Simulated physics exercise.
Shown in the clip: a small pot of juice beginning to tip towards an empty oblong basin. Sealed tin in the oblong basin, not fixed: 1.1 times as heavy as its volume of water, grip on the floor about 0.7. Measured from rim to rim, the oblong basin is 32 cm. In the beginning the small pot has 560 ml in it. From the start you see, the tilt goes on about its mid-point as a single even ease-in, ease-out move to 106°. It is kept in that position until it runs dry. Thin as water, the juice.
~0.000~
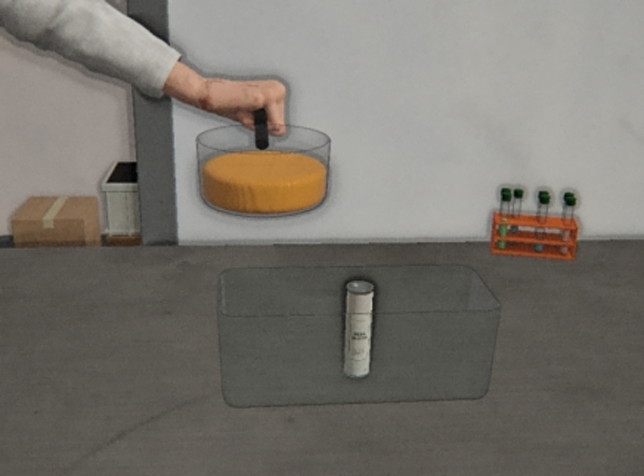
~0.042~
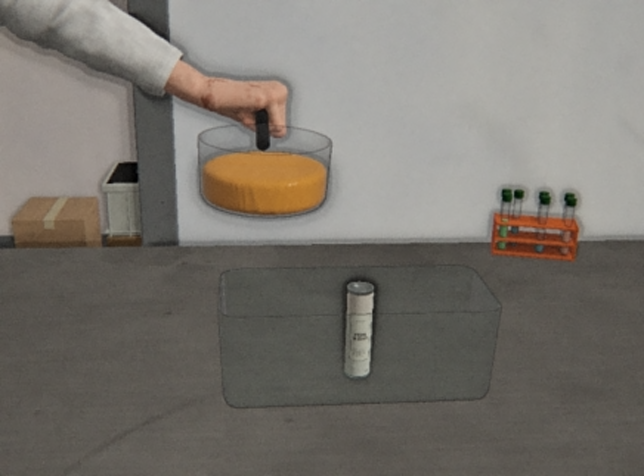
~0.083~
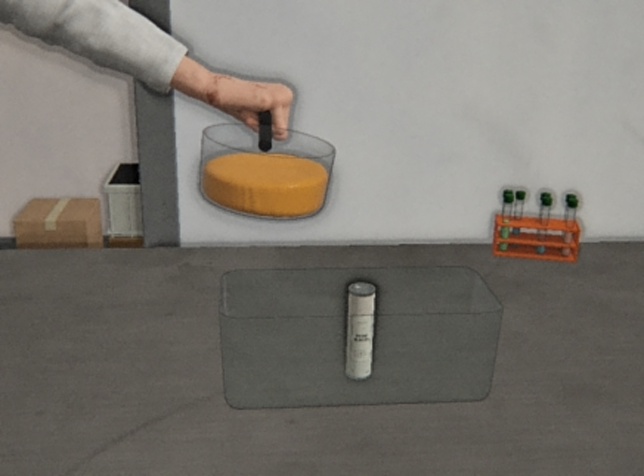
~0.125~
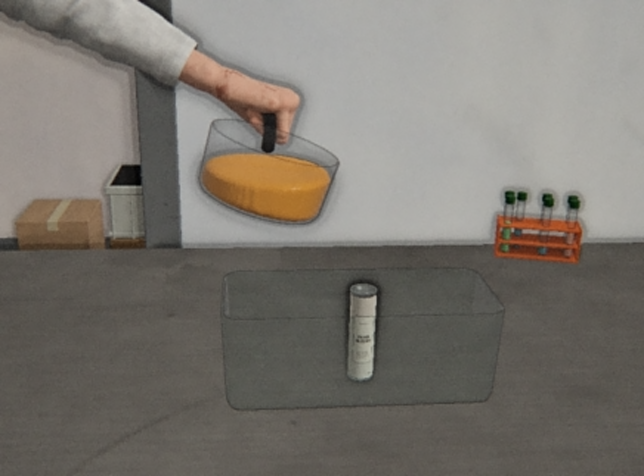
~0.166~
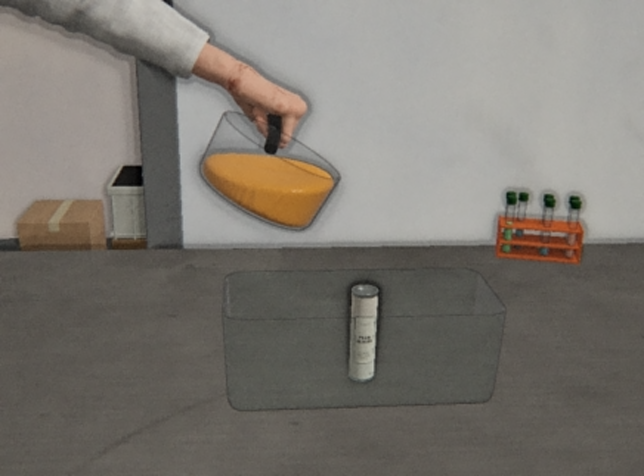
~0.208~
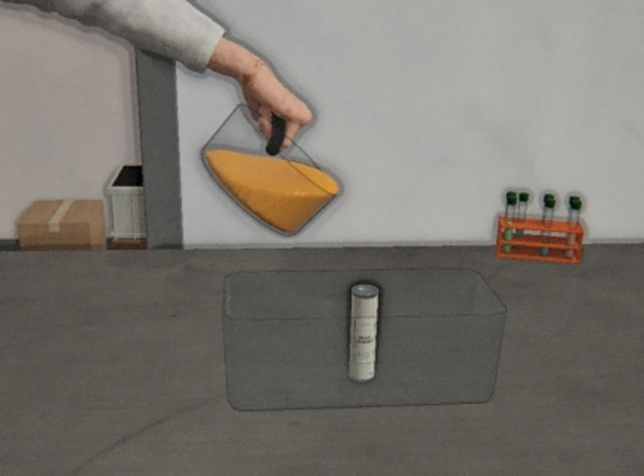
A small clear pot of orange juice, gripped by a hand in a pale sleeve, hangs almost level above an empty oblong basin with a tin standing at it. The hand tilts the pot down to the right, slightly, then steeply, and the juice shifts until it reaches the lower right rim.
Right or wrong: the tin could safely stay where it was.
Wrong, it goes over.
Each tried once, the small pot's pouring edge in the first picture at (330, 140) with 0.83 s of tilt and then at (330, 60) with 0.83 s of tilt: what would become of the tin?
Try 1: Still standing; try 2: Still standing.
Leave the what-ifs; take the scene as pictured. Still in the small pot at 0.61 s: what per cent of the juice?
About 5 % is still there.
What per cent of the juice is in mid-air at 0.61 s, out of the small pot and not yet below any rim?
Around 6 percent of it is airborne.
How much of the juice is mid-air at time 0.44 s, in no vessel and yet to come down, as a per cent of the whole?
Estimate: About 52 % of all of it.
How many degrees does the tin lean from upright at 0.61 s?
It sits at roughly 0°.
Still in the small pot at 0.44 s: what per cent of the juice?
About 18 per cent.
After 0.44 s the tilt is 104° and 18 per cent is still to pour; the tin stands where it began.
After 0.61 s the tilt is 106° and 5 per cent is still to pour; the tin stands 1 cm from where it began.
After 0.79 s the tilt is 106° and 0 per cent is still to pour; the tin leans 20°.
After 0.98 s the tilt is 106° and 0 per cent is still to pour; the tin lies on its side.
In the end the tin lies on its side.
